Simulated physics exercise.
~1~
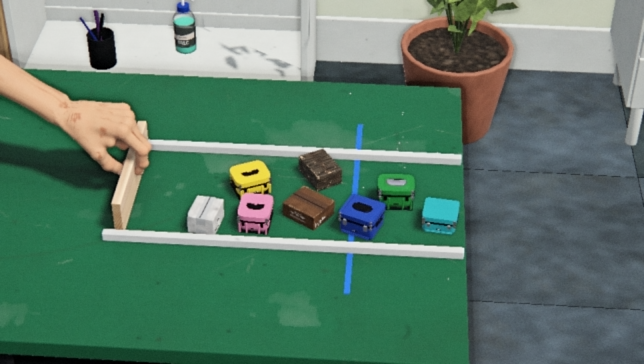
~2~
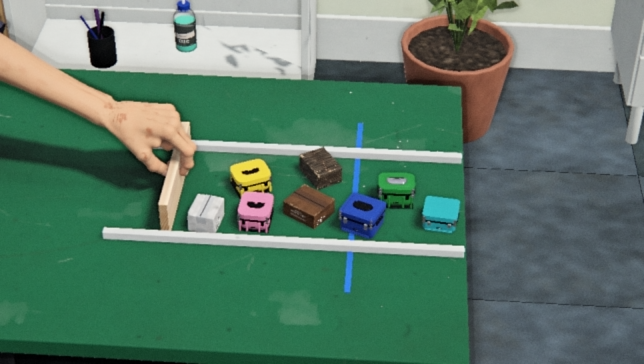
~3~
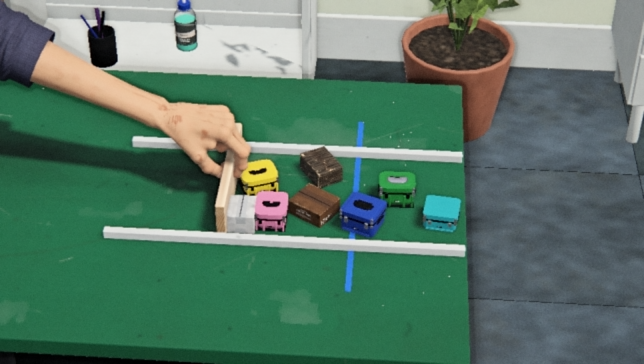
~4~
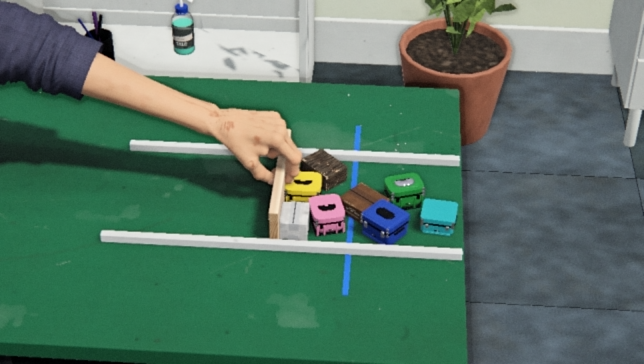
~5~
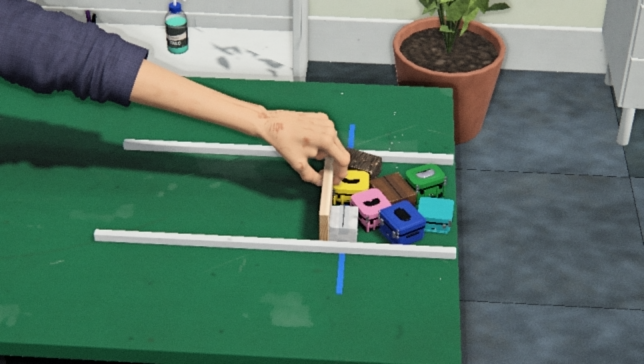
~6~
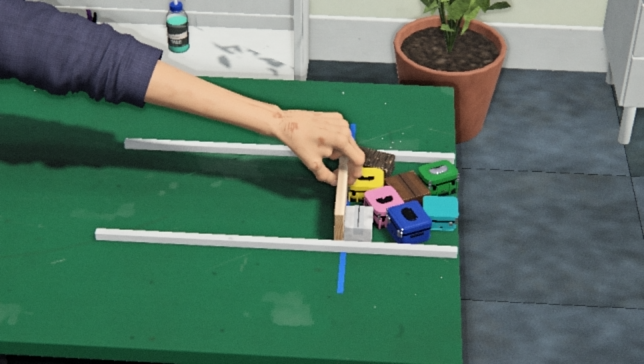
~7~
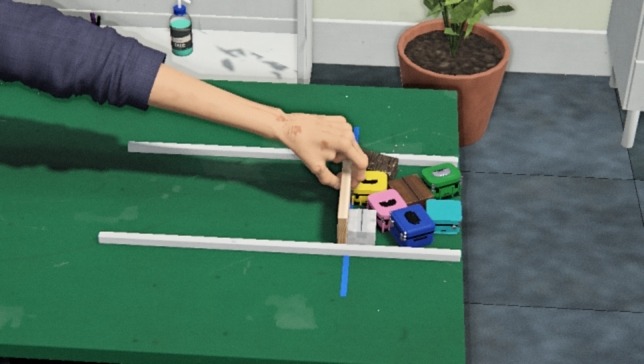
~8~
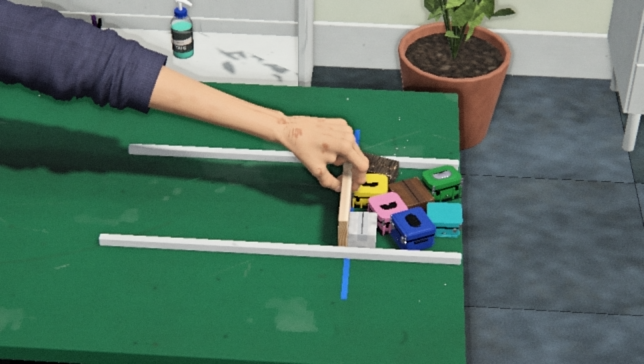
Hand pushing small colourful cases rightward across a green table with a wooden board, stopping near blue tape with none falling off.
